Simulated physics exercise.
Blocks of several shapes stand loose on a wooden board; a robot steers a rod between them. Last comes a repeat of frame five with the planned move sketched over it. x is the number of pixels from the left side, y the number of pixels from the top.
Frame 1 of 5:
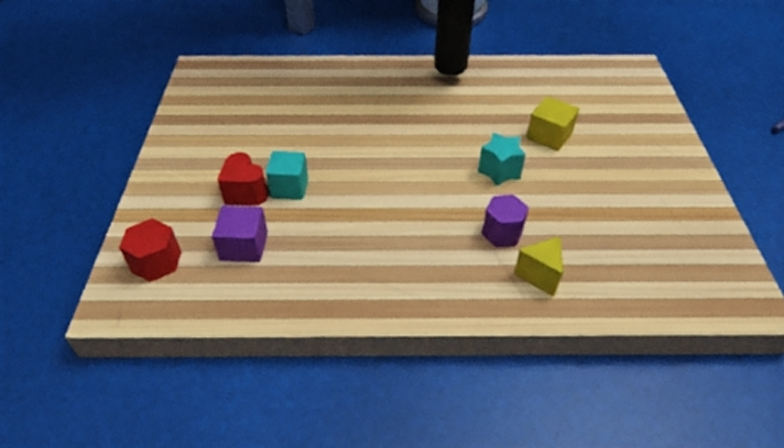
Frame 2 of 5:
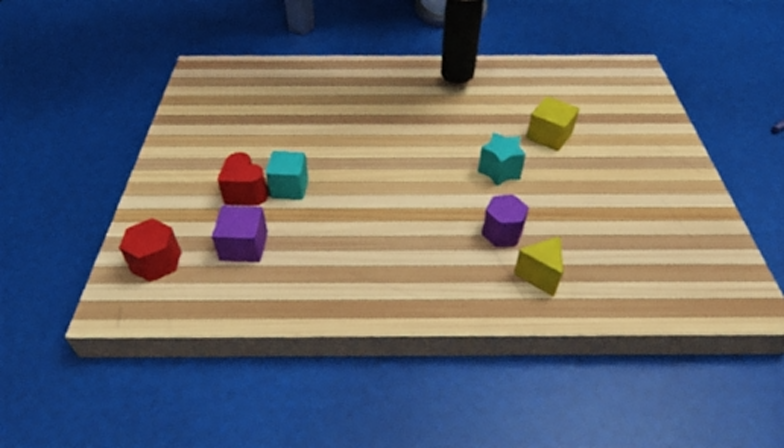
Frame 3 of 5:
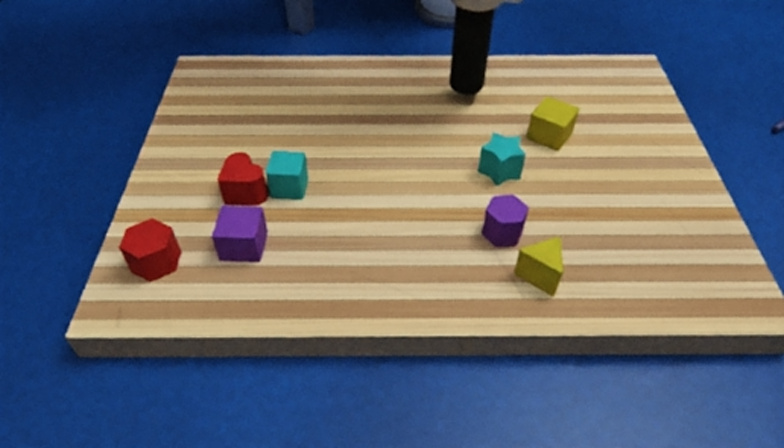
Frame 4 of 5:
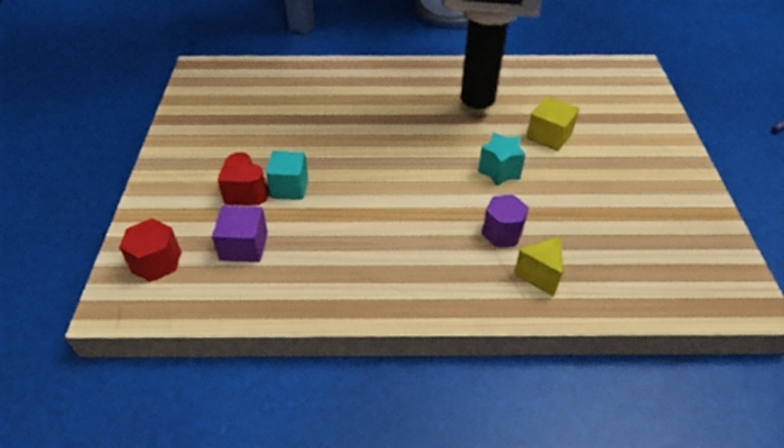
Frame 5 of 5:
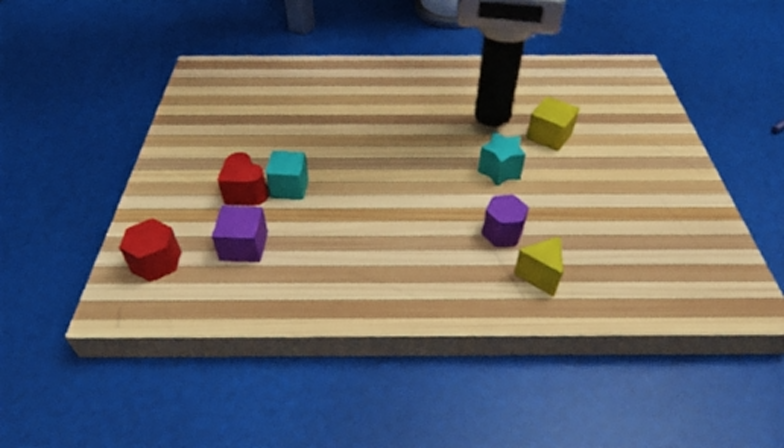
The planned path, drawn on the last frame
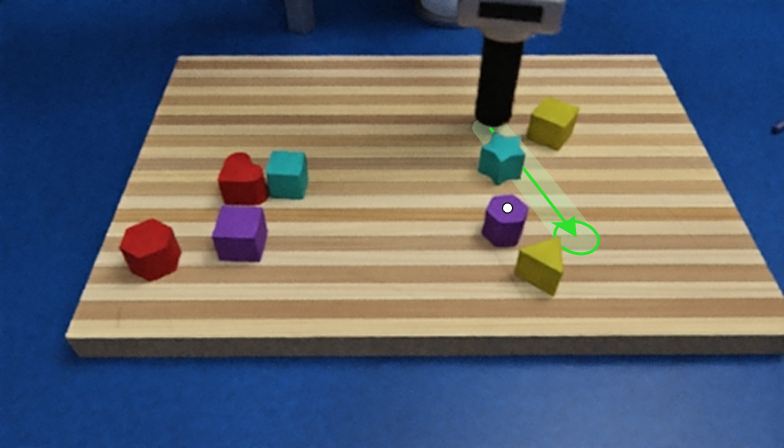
A black rod held by a robot moves steadily from the top edge of a striped wooden board toward the viewer and slightly right, nearing the turquoise star and yellow block, while all the colored blocks stay still.
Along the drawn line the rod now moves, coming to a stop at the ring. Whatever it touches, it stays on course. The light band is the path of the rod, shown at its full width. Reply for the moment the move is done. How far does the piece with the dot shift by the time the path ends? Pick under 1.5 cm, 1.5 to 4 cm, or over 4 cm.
It moves only a bit, under 1.5 cm.
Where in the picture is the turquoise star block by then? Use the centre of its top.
My estimate: (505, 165).
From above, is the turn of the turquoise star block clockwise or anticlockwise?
From above, the turquoise star block will be seen to turn clockwise.
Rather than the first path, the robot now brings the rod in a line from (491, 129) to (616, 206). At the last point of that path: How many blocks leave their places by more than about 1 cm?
Moved: Just one.
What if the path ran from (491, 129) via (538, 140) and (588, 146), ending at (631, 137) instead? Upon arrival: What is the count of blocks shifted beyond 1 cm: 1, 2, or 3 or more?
My count: 1.
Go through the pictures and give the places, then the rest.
Lower end of the rod at (451, 67), tops of blocks, turquoise star block at (505, 146), purple hexagon at (508, 208), in the first picture.
Rod at (457, 75), blocks as before, in the second picture.
Rod at (466, 86), blocks as before, in the third picture.
Rod at (478, 100), blocks as before, in the fourth picture.
Rod at (492, 117), turquoise star block at (505, 146), purple hexagon at (508, 208), in the fifth picture.
The drawn path runs from (491, 129) directly to (577, 237); the dot is on the purple hexagon.
On the path given first. One third of the way, rod at (520, 149); turquoise star block at (504, 155), turned 25° clockwise.
Two thirds of the way, rod at (549, 185); turquoise star block at (505, 165), turned 65° clockwise.
At the end, rod at (581, 225); turquoise star block at (505, 165), turned 65° clockwise; purple hexagon not moved.
